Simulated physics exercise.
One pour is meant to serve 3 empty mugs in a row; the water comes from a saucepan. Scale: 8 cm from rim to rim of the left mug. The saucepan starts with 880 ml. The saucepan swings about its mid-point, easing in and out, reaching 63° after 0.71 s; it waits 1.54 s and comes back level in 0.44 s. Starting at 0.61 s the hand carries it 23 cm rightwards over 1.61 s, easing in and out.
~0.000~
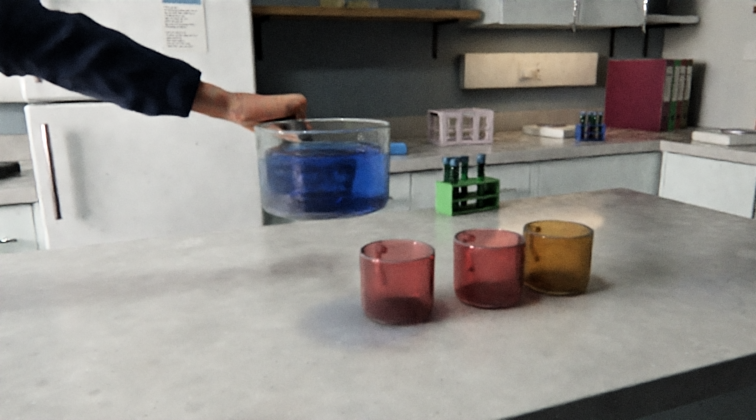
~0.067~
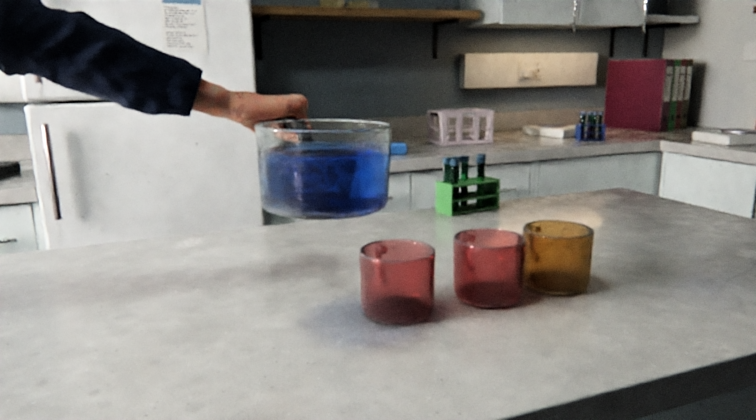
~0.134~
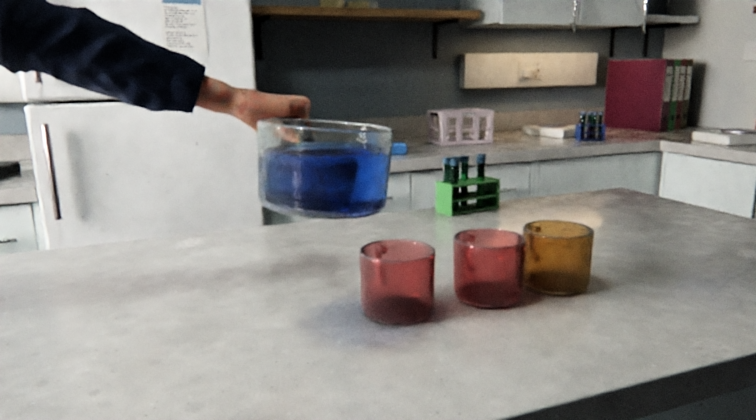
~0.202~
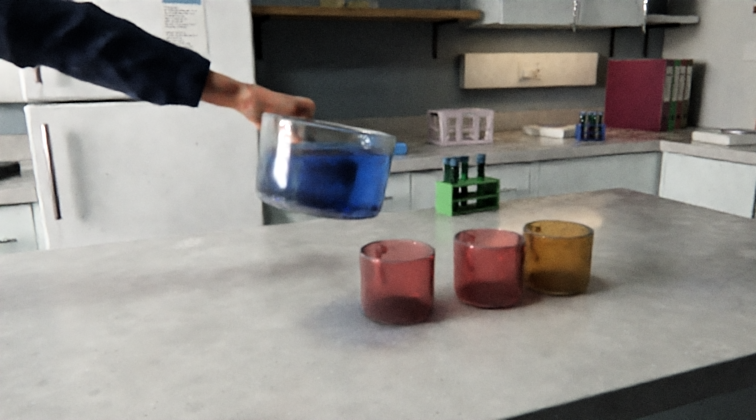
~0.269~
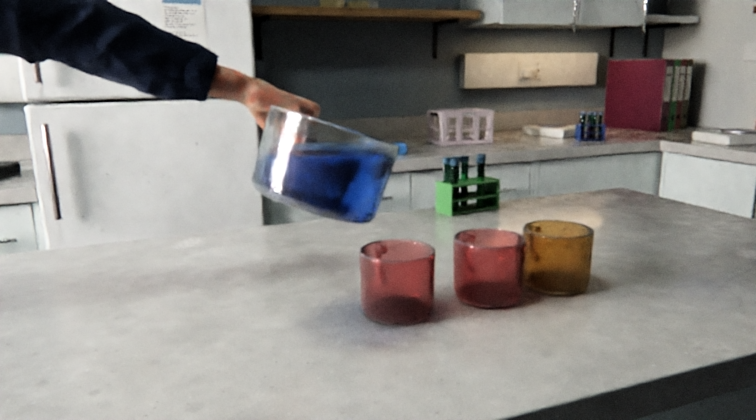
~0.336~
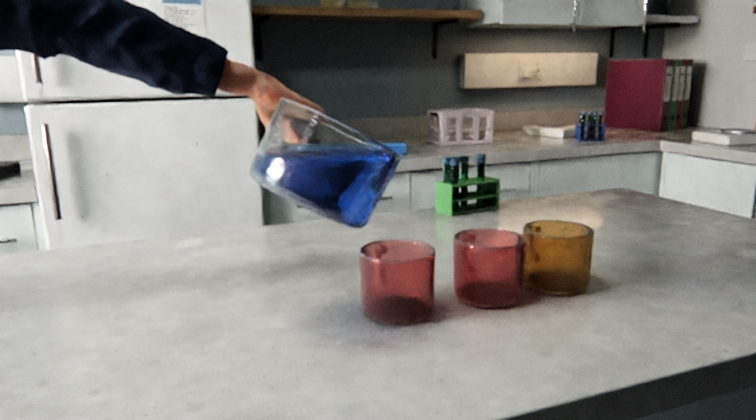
A hand holding a clear glass container of blue liquid, gradually tilting it rightwards above a counter with two red cups and one amber.
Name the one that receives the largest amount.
The middle one ends up with the most.
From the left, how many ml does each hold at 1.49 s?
About 20 ml left, 80 ml middle, 0 ml right.
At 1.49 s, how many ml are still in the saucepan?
Some 240 ml.
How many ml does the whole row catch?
About 160 ml.
Then, 1.00 s in, the tilt is 63° and from the left they hold 15 ml, 0 ml, 0 ml, the saucepan 340 ml, and 450 ml is on the work surface.
Then, 1.49 s in, the tilt is 63° and from the left they hold 15 ml, 75 ml, 0 ml, the saucepan 240 ml, and 535 ml is on the work surface.
Then, 2.00 s in, the tilt is 63° and from the left they hold 15 ml, 90 ml, 30 ml, the saucepan 190 ml, and 550 ml is on the work surface.
Then, 2.56 s in, the tilt is 13° and from the left they hold 15 ml, 90 ml, 50 ml, the saucepan 175 ml, and 550 ml is on the work surface.
Finally, from the left they hold 15 ml, 90 ml, 50 ml, the saucepan 175 ml, and 550 ml is on the work surface.
